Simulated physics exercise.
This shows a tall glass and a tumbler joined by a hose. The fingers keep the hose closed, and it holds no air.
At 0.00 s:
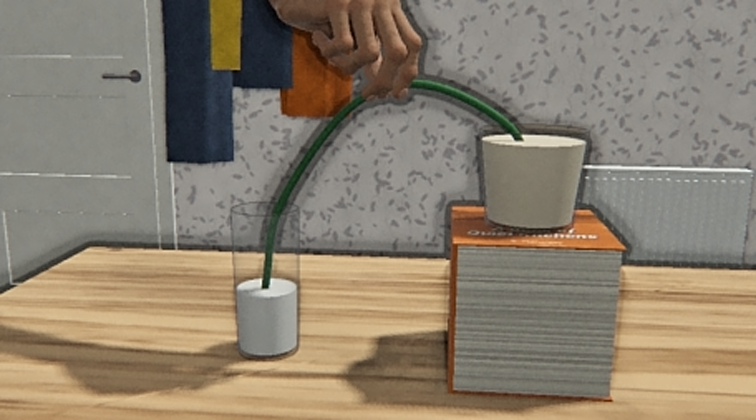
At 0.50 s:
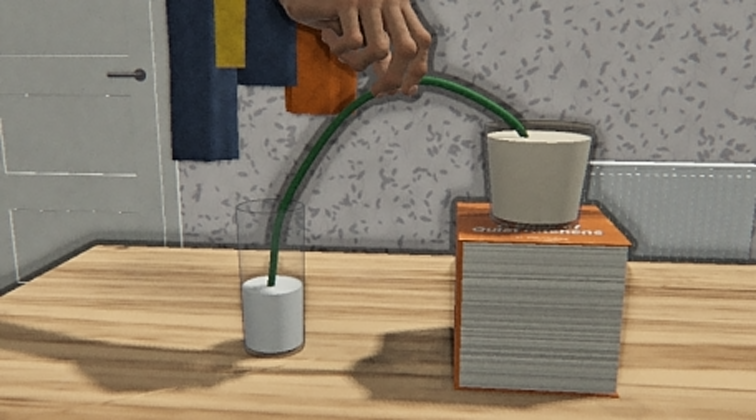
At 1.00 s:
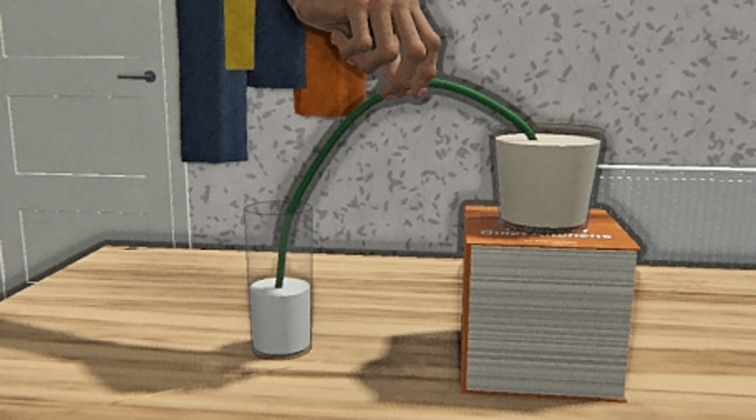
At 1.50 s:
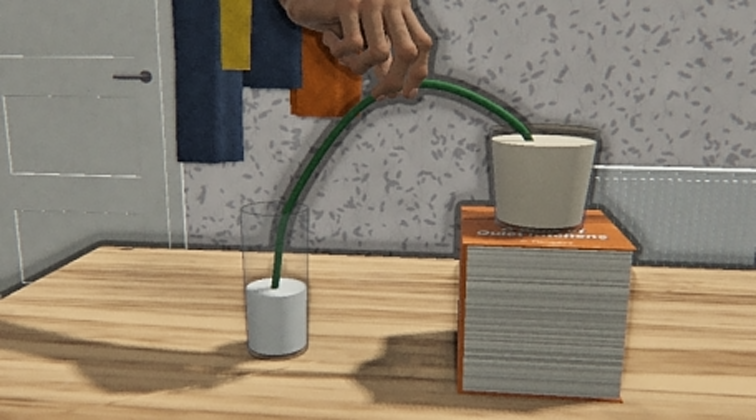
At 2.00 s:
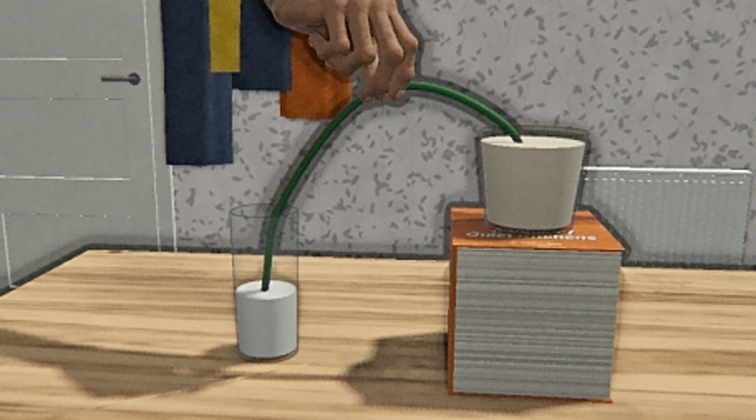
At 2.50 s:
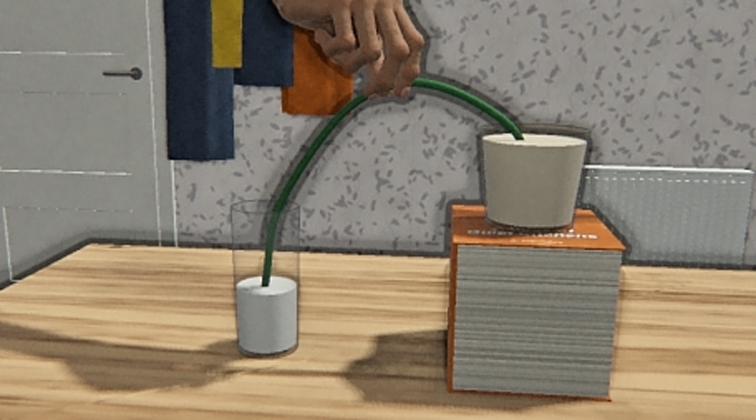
The camera drifts slightly, so the whole view slides a little left and right, while a hand from above pinches a green hose at its arch and the white liquid levels show no change. Seen from the front, a wooden table stands before a speckled grey wall with a door, hanging cloths and a radiator. A clear, partly filled glass sits left, and a beige tumbler rests on a thick orange book at right.
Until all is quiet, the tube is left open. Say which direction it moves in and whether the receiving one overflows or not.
Prediction - milk goes - leftward, receiving - overflow.
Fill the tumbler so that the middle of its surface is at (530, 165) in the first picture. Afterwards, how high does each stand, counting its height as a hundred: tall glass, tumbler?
Around 90 per cent, then around 15 per cent.
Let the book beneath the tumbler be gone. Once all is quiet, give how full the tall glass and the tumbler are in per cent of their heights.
The first ends at 50 % of its height, the second at 80 %.
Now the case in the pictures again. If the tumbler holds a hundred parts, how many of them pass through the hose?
Roughly 85 per cent of it.
Around 8.0 s, the tall glass is about three quarters full; the tumbler is about two thirds full.
Around 20.0 s, the tall glass is full to the brim; the tumbler is about a third full; the lower one has lost some.
Around 45.0 s, the tall glass is full to the brim; the tumbler is nearly empty; the lower one has lost some.
